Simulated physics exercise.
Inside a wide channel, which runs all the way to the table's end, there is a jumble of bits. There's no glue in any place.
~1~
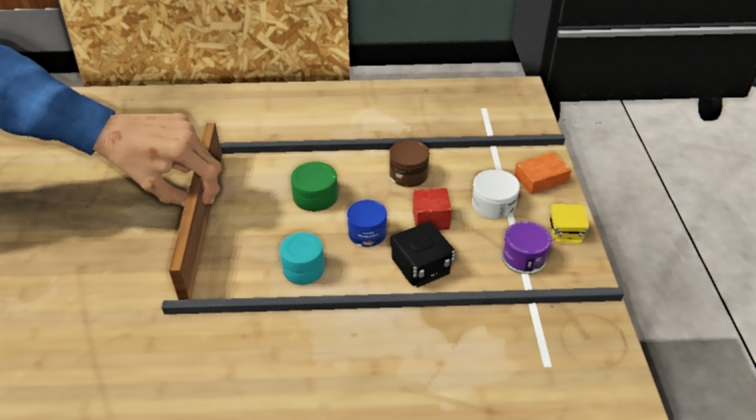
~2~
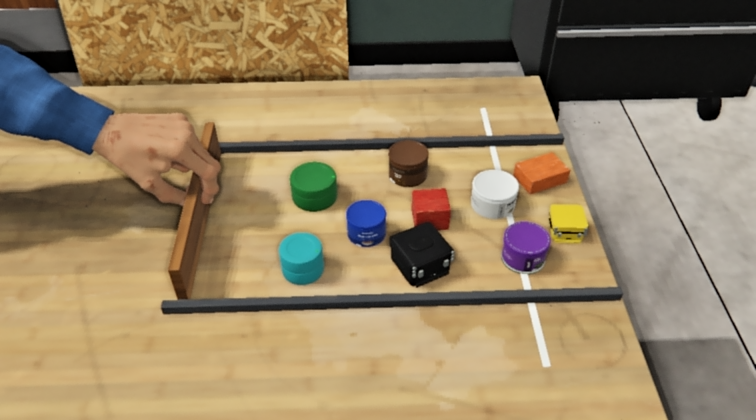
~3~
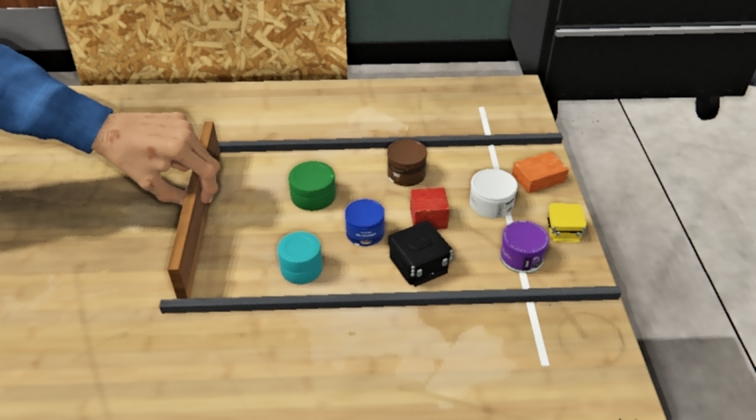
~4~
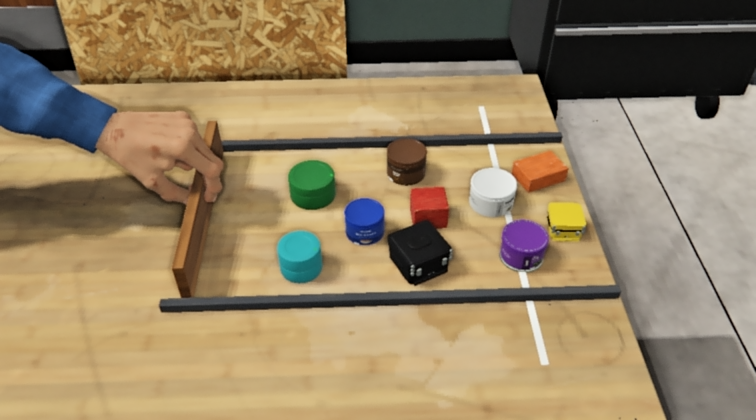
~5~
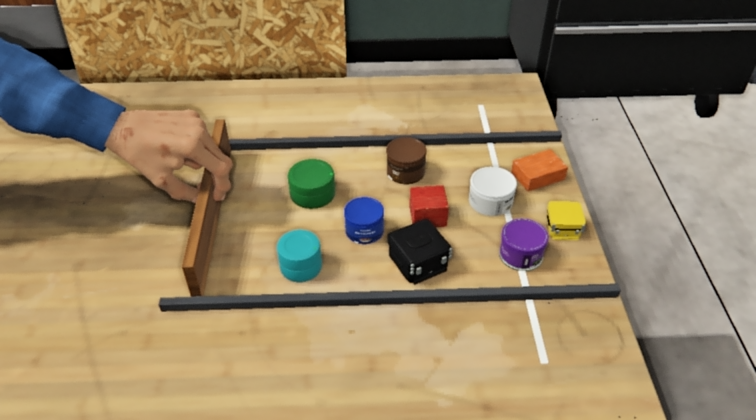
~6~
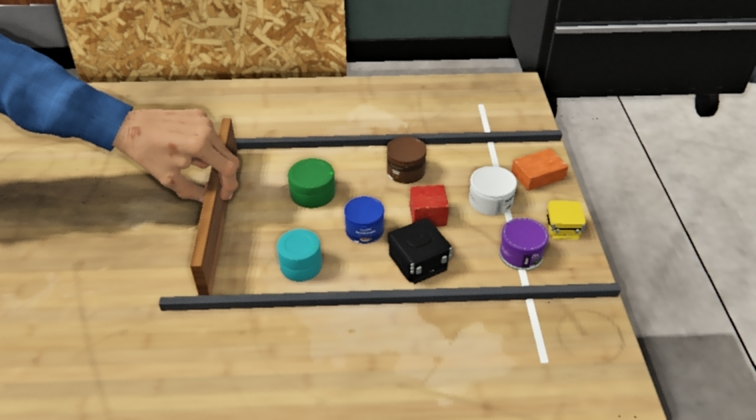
The video shows a hand holding a wooden board upright at the left of a channel of scattered colourful tubs and blocks on a wooden table, then moving it slightly to the right while the objects stay essentially still.
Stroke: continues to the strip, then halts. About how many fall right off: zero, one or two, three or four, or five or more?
After the sweep, the pieces gone from the top come to one or two, as it turns out.
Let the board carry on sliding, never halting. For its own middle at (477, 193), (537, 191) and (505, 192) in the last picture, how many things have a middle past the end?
First 0, next 5, last 1.
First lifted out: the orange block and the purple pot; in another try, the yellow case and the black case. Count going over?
0 for the first case, 0 for the second.
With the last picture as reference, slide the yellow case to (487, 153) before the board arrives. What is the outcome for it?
From that start, the object then is safe.
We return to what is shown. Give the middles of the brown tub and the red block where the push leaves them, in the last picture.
Roughly (516, 152); the other one roughly (555, 203).
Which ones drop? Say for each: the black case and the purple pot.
The black case stays put and the purple pot ends up off.
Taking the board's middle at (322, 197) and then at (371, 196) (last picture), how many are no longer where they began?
First position 2; second position 5.
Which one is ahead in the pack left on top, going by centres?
That's the orange block.
Soon after, none off yet; yellow case at rest near (565, 220); orange block at rest near (539, 169); purple pot at rest near (523, 244).
After that, none off yet; yellow case at rest near (565, 220); orange block displaced a little near (551, 161); purple pot displaced about its own width near (588, 246).
In the end, the number that fall off is one or two; gone, purple pot.
